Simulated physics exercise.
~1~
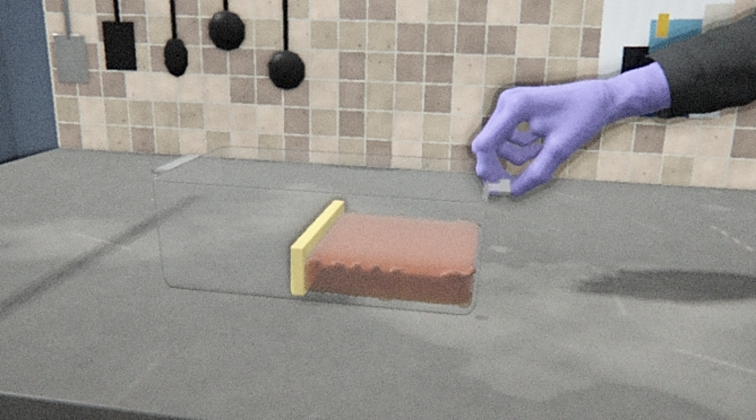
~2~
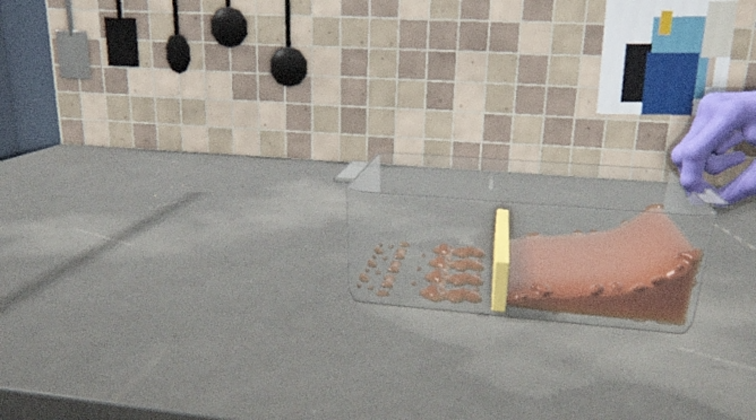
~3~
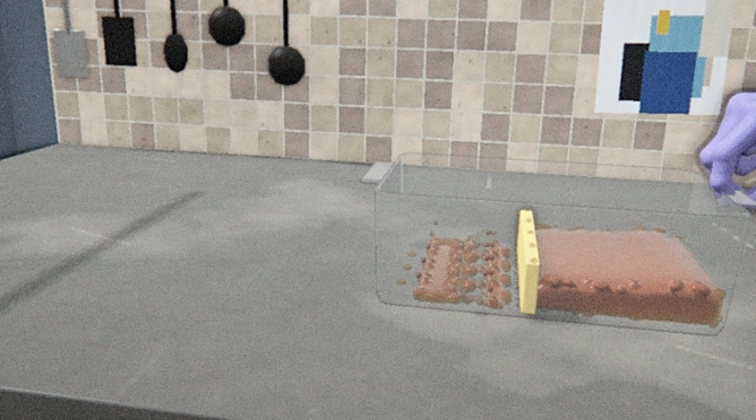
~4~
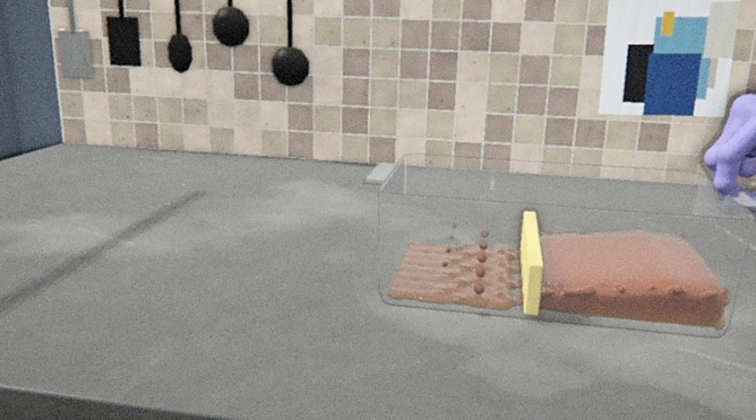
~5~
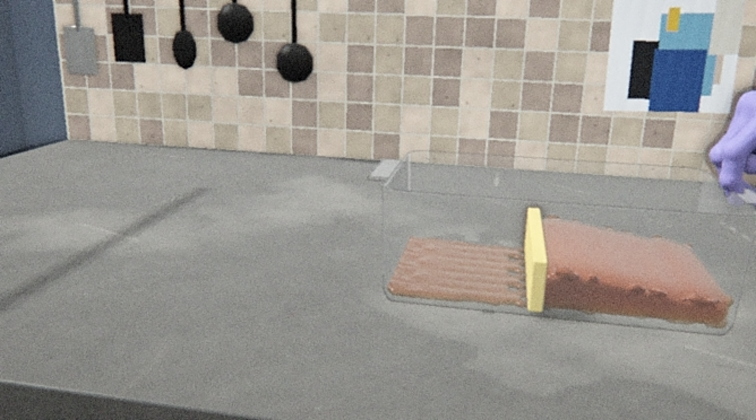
On a grey kitchen worktop, in front of a tiled wall with hanging black utensils, a clear oblong tub holds reddish-brown tea to the right of an upright yellow divider, while its left part is empty. A purple-gloved hand at the right end pulls the tub to the right. As it slides, the tea slopes up towards the far right end, and small streams and drops appear on the left of the divider. The tub comes to rest and the tea levels out somewhat, while more collects on the left. Finally, a shallow layer covers the left floor, most tea remains on the right, and none lies on the worktop.
